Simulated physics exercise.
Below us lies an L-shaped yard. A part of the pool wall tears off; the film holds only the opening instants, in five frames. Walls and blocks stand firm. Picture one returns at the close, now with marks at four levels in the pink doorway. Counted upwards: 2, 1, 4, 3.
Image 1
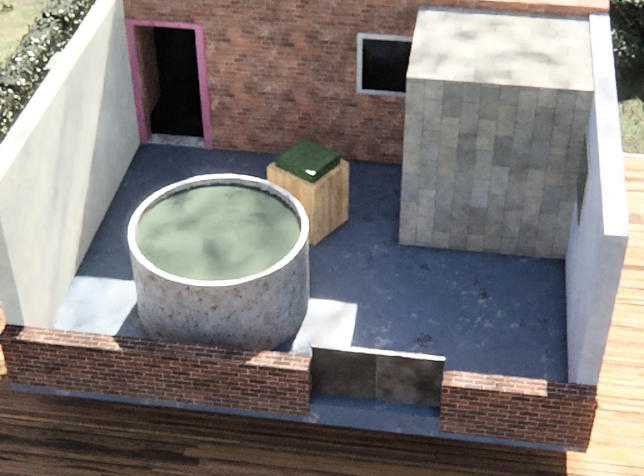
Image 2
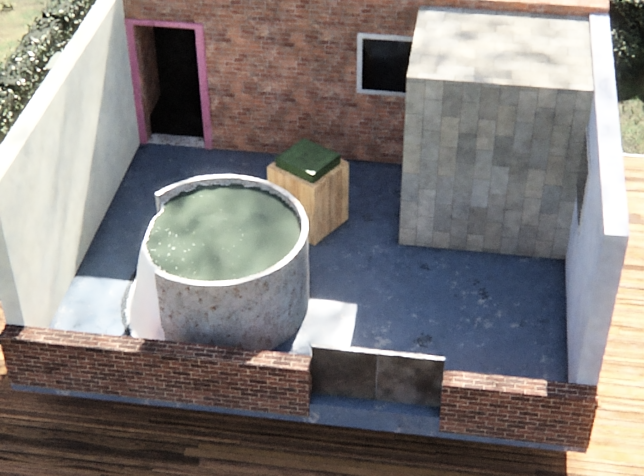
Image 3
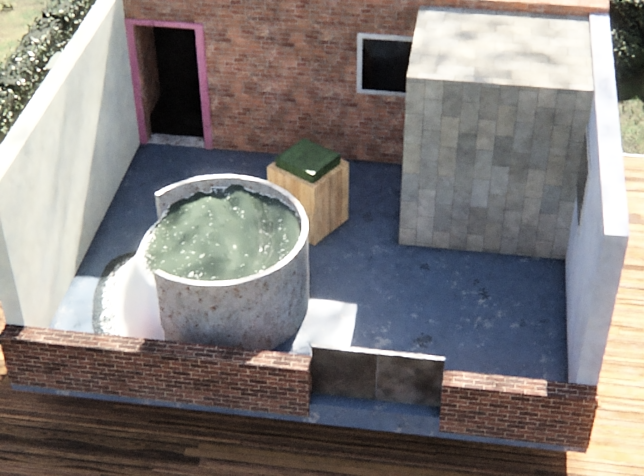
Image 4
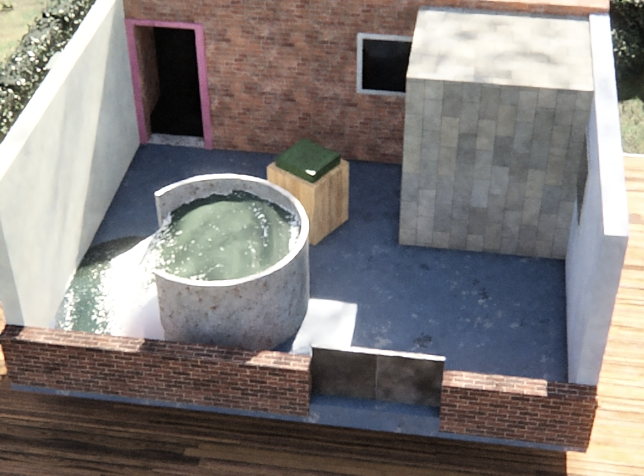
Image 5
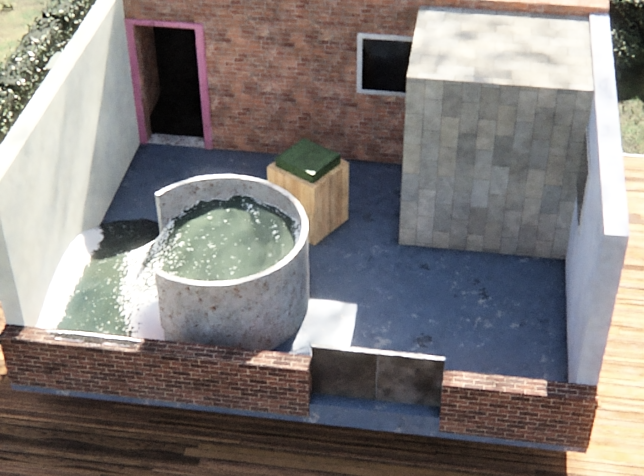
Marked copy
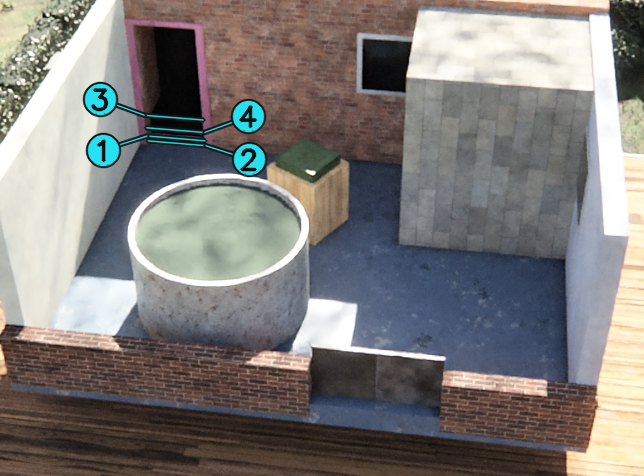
A round concrete pool in a walled brick yard opening on its left side, greenish water pouring out and spreading across the ground.
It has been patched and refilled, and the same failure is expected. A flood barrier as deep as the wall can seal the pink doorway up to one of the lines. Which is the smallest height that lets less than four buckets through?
3.
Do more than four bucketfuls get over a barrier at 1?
Yes, it does.
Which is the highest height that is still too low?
That would be 4.
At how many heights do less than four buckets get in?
One of the four.
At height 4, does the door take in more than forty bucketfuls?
No, less.
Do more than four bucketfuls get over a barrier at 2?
Yes.
In cyan, 1 at (176, 138); 2 at (176, 143); 3 at (173, 117); 4 at (175, 130); from the bottom up 2, 1, 4, 3.
For height 1, dozens of bucketfuls pour in.
For height 2, dozens of bucketfuls pour in.
For height 3, a splash gets over, under a bucket.
For height 4, about 13 bucketfuls get in.
